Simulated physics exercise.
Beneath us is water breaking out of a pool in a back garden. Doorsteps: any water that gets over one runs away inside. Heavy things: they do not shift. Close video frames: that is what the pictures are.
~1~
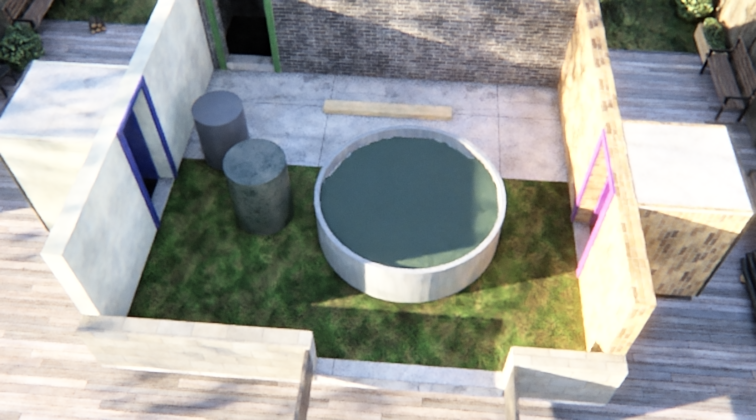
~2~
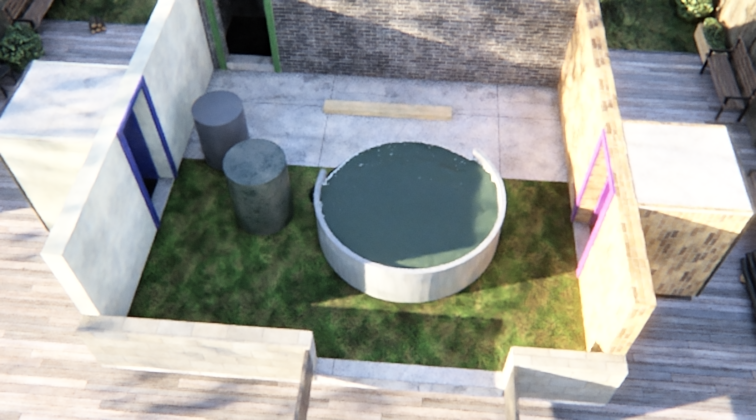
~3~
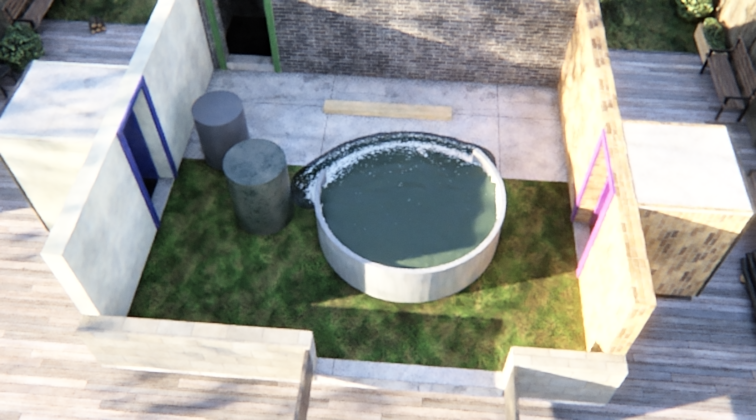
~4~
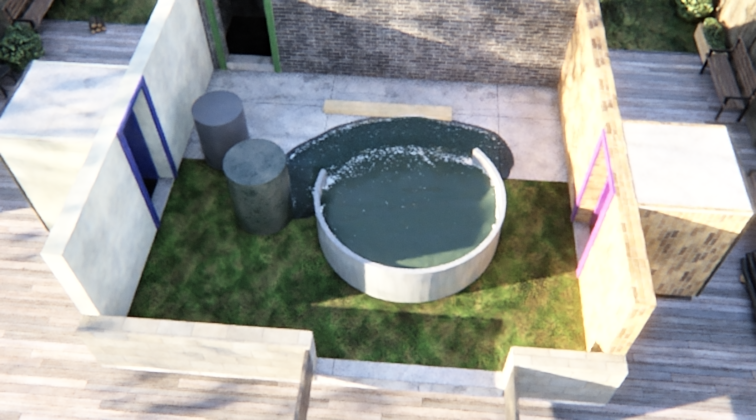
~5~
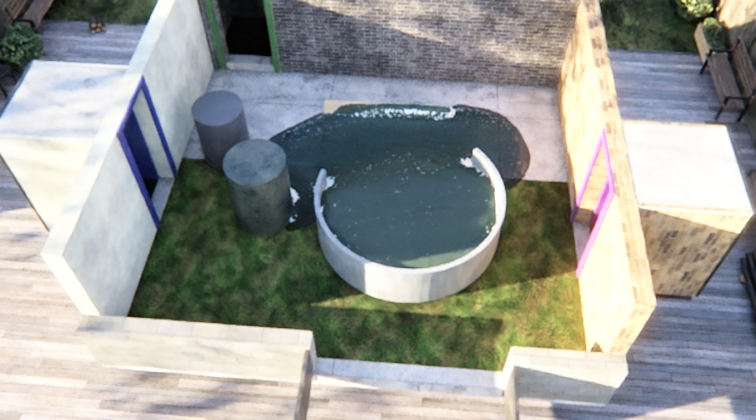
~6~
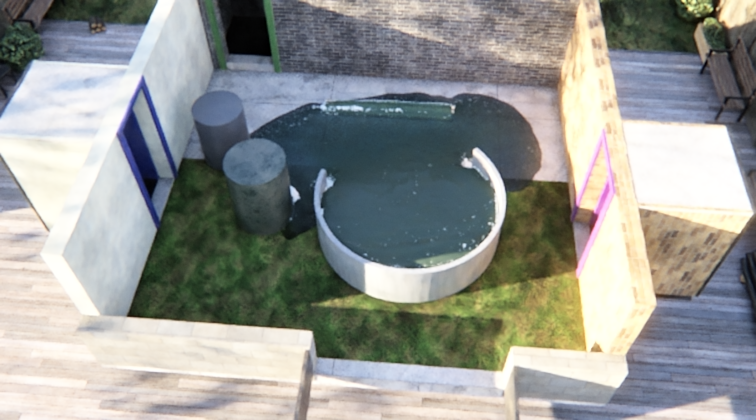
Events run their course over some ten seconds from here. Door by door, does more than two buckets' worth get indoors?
My prediction: The green door will top two buckets; the purple door will top two buckets; the blue door will top two buckets.
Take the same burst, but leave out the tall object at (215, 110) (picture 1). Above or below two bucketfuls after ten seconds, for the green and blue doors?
The green door tops the mark and the blue door tops the mark.
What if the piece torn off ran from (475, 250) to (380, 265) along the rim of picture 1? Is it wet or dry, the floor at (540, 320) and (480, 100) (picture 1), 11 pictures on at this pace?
Respectively, inundated and left dry.
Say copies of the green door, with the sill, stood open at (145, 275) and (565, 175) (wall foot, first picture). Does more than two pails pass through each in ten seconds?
Taking them in the order asked, one ends up below, the other ends up below.
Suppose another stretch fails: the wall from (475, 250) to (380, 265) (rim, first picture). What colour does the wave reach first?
My pick: The purple door.
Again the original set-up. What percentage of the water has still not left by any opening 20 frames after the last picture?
My reading is around 96 percent.
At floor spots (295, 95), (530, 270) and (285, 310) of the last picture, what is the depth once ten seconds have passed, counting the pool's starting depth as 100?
The three come to near 12, 14 and 14 per cent respectively.
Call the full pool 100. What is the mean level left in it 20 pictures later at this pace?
I'd say some 20 %.
A moment on, water covers 50 % of the floor; the green door wet at the sill, nothing in, the purple door not reached, the blue door not reached.
Next, water covers 55 % of the floor; the green door under two buckets in, the purple door not reached, the blue door wet at the sill, nothing in.
Then, water covers 65 % of the floor; the green door far over two buckets in, the purple door wet at the sill, nothing in, the blue door under two buckets in.
Later, water covers 95 % of the floor; the green door far over two buckets in, the purple door over two buckets in, the blue door over two buckets in.
In the end, water covers 95 % of the floor; the green door far over two buckets in, the purple door over two buckets in, the blue door over two buckets in.
